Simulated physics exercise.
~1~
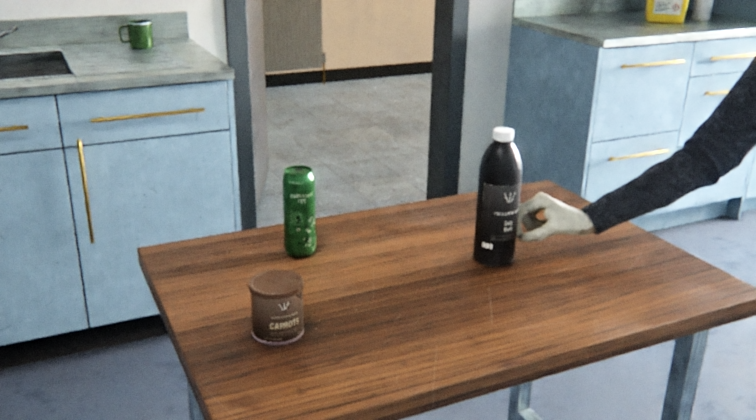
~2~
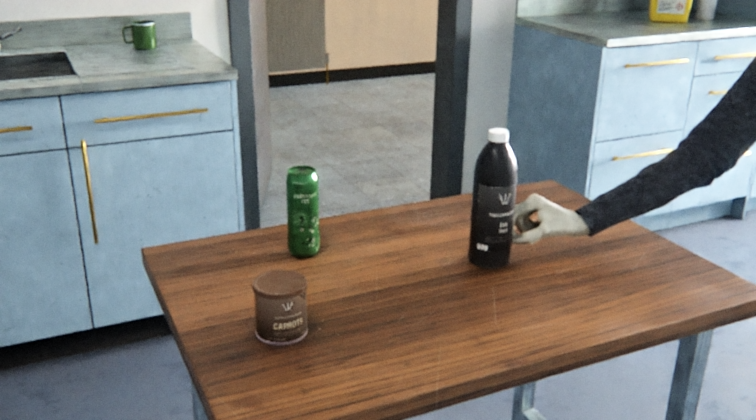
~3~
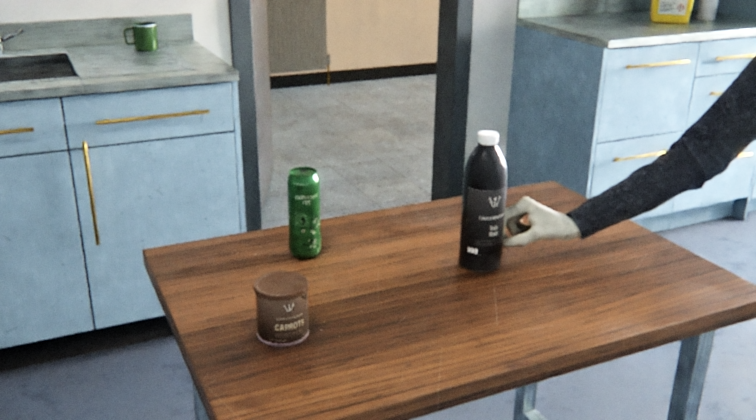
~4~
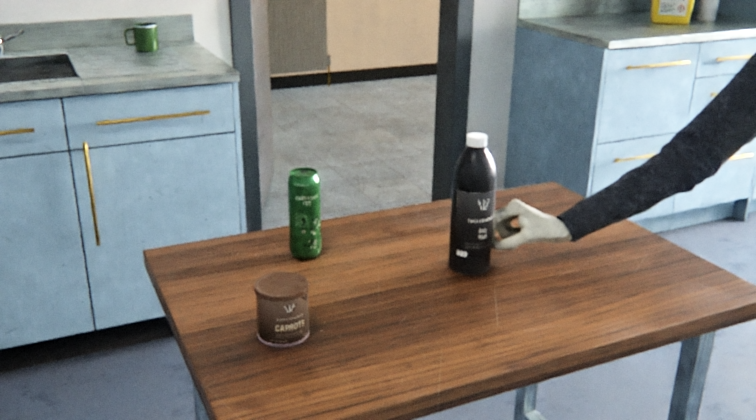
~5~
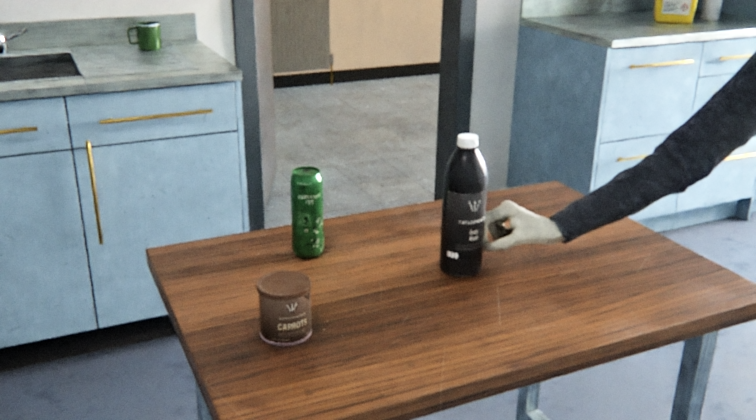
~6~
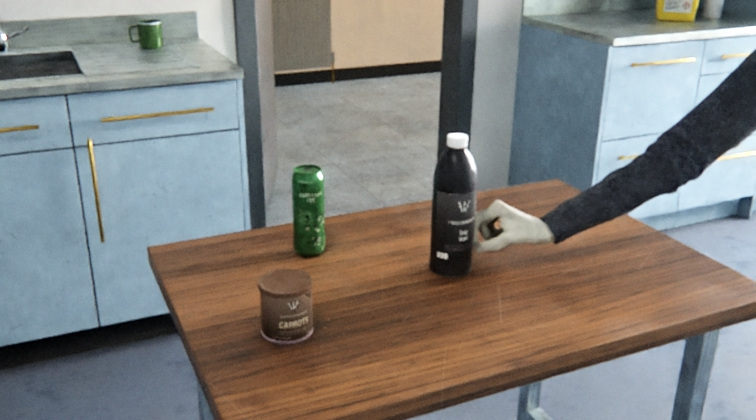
A pale hand at the end of a dark-sleeved arm reaches in from the right over a brown wooden table, seen from slightly above in a kitchen with light blue cabinets. Its fingers are beside a tall black bottle with a white cap, while a green can stands to the left and a brown tin sits nearer the front. The hand pushes the bottle leftward, and it slides upright in small, steady steps across the wood. The can and tin stay in place. At the end the bottle stands upright, about its own width left of where it began.
